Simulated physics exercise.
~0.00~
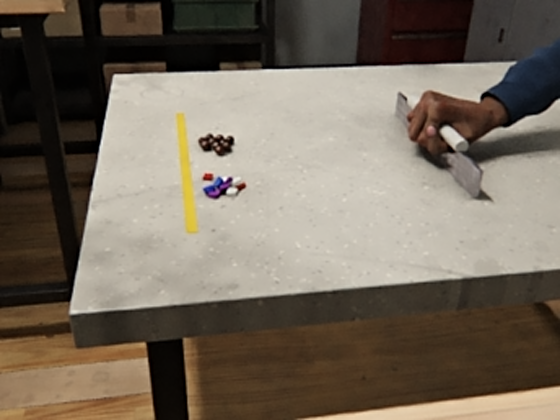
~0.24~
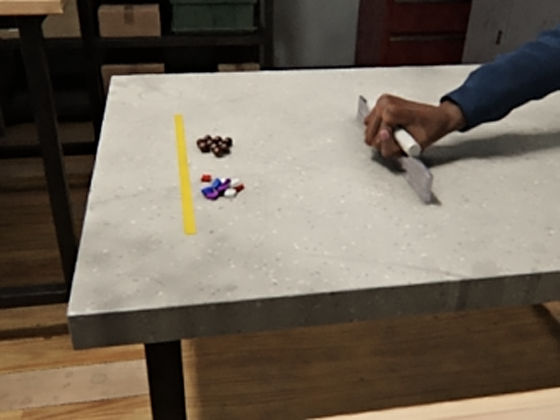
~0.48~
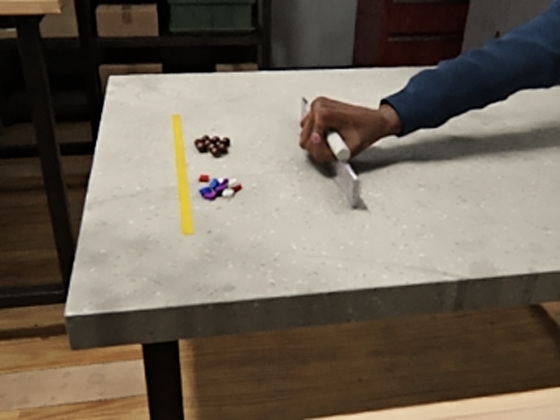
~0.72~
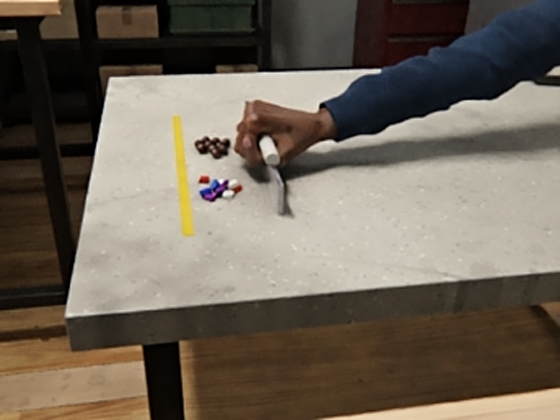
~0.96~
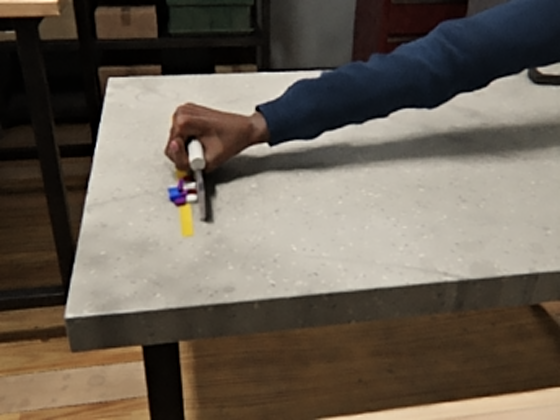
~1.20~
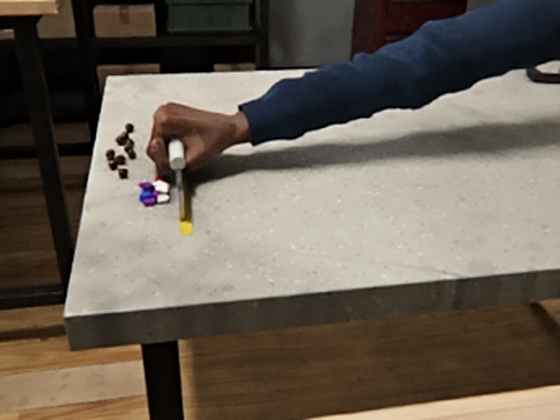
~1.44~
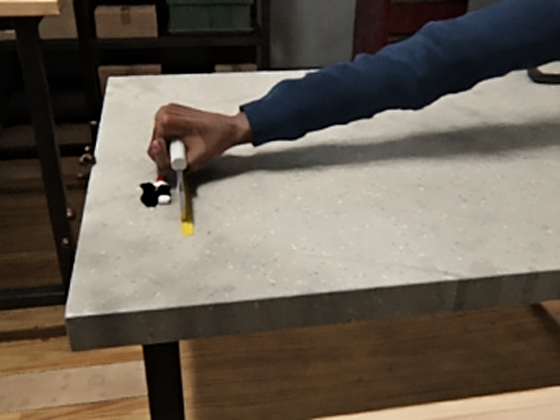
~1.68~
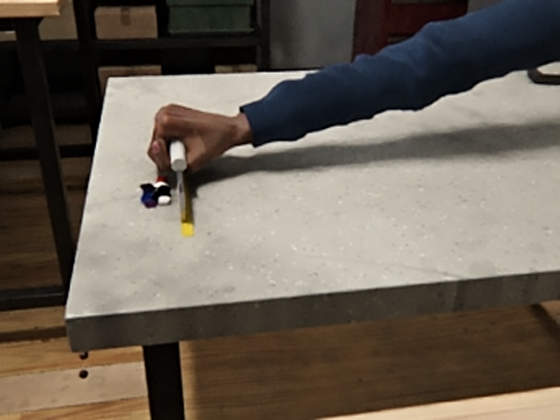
A hand slides a scraper left to yellow tape, and only the brown pieces fall off.
